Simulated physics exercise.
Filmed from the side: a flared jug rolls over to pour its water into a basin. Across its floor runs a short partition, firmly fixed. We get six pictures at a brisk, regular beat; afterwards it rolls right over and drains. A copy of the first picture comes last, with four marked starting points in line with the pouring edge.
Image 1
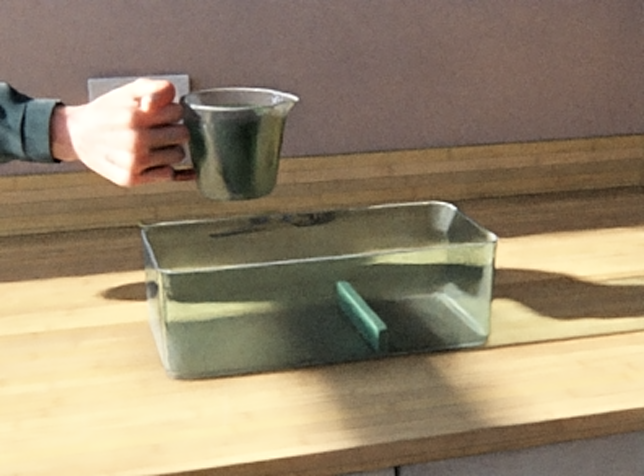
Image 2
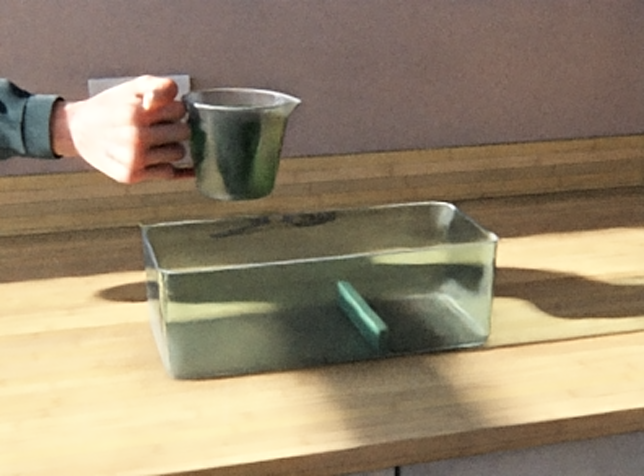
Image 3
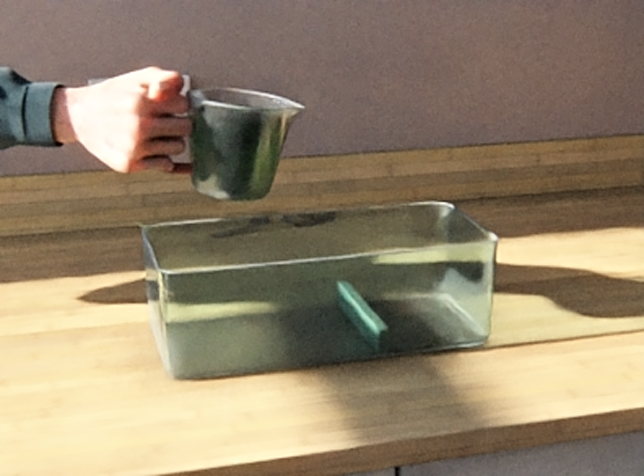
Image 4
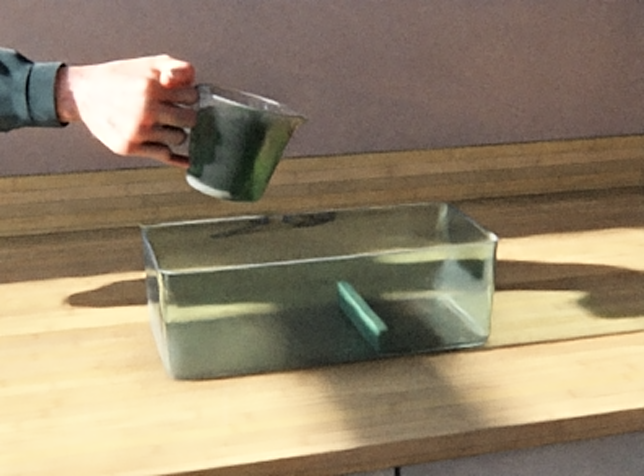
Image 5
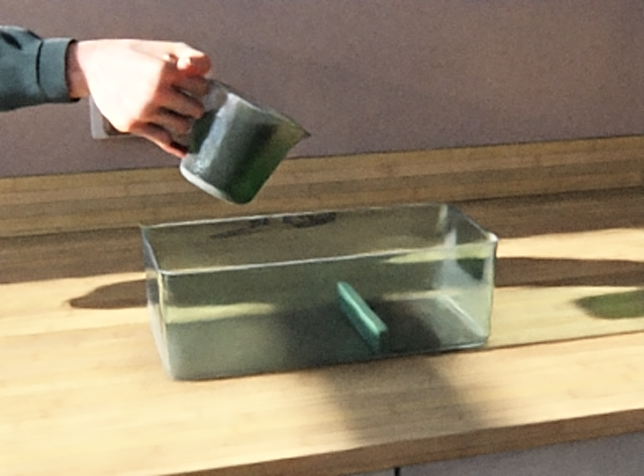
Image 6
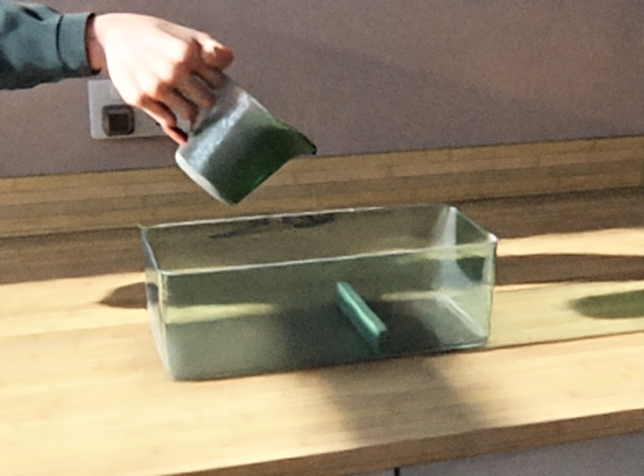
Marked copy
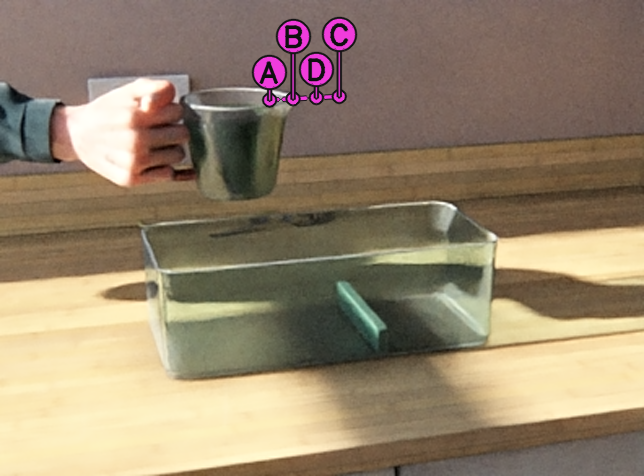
We see a hand holding a flared jug of water above a clear rectangular basin with a short green partition on its floor; the hand rises and tilts the jug steadily rightward until water reaches over its lip.
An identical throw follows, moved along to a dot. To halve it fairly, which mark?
Use spot C.
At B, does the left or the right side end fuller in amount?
More ends on the left.
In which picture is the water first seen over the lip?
In picture 6.
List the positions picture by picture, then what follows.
Upright, lip at (296, 98); basin from (165, 378) to (487, 340); top of the wall at (361, 303); nothing has left yet.
Tipped about 2°, lip at (298, 100); nothing has left yet.
Tipped about 8°, lip at (302, 107); nothing has left yet.
Tipped about 17°, lip at (306, 118); nothing has left yet.
Tipped about 29°, lip at (309, 134); nothing has left yet.
Tipped about 43°, lip at (308, 152); water is over the lip, down to (308, 152).
On the marked copy, A at (269, 100); B at (293, 98); C at (339, 96); D at (316, 97).
For spot A, about 78 % ends left of the wall and 17 % right of it; 5 % is lost outside.
For spot B, about 79 % ends left of the wall and 20 % right of it.
For spot C, about 50 % ends left of the wall and 48 % right of it.
For spot D, about 63 % ends left of the wall and 34 % right of it; 3 % is lost outside.
